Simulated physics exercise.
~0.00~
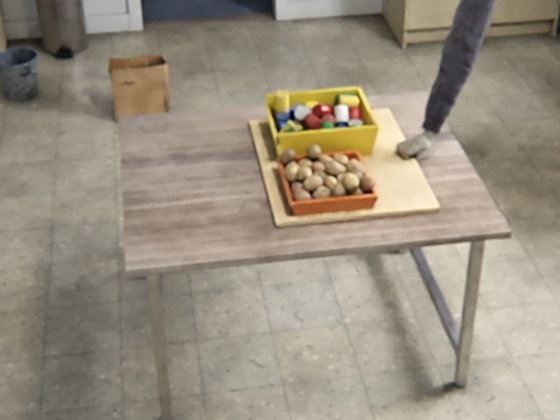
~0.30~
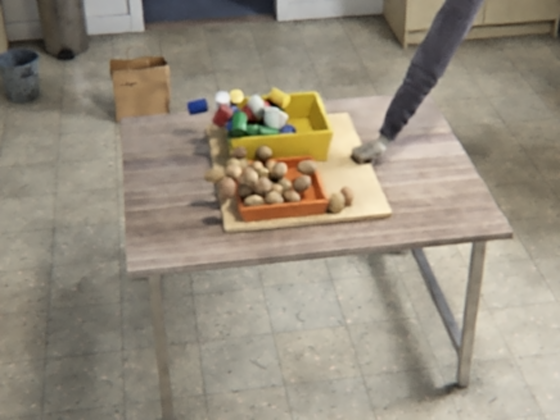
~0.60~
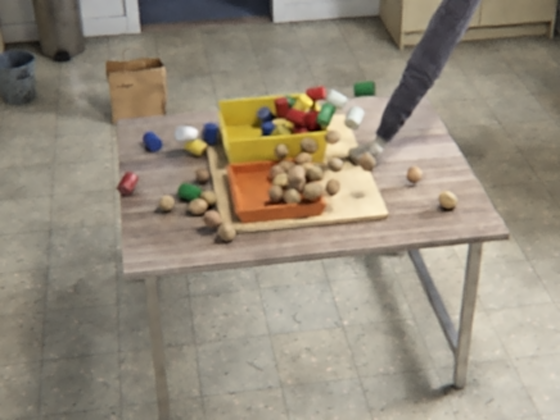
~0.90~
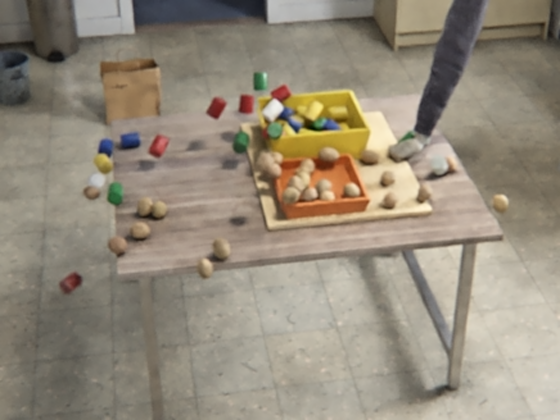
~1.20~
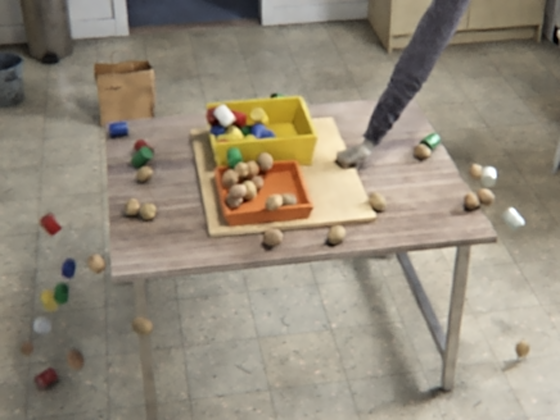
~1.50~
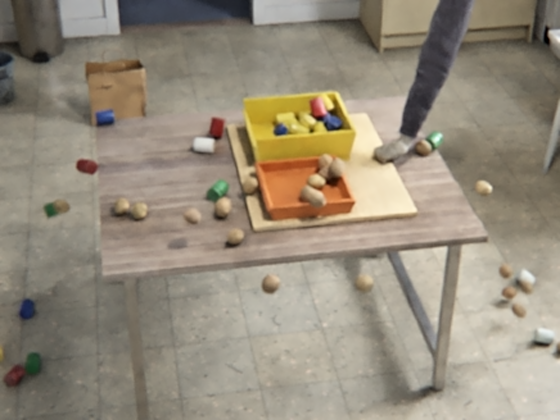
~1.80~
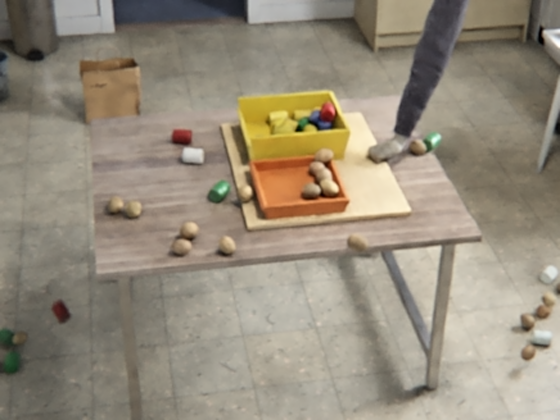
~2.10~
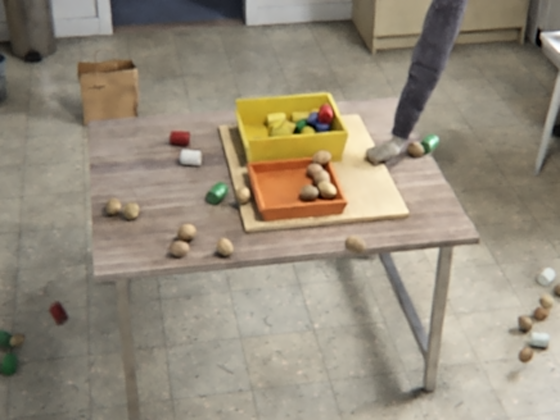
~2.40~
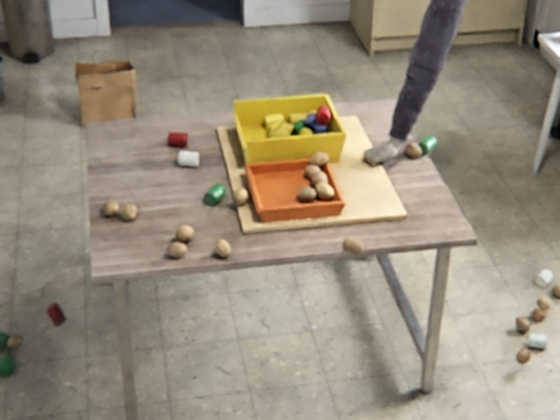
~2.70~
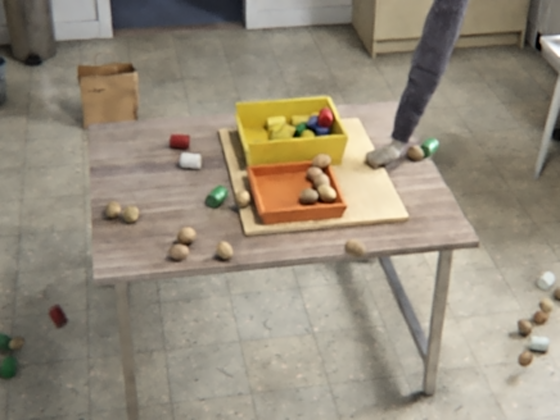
At first, a gloved hand grips a board on a table, where an orange crate heaped with potatoes sits in front of a yellow crate full of colourful spice jars. The arm jerks the board left, and potatoes and jars begin spilling over the sides. It shoves the board right, then left and right again, scattering more across the tabletop and off both ends onto the floor. Finally the board stops, the hand still on it. A few potatoes remain in the orange crate and a cluster of jars in the yellow one, with the rest strewn around.
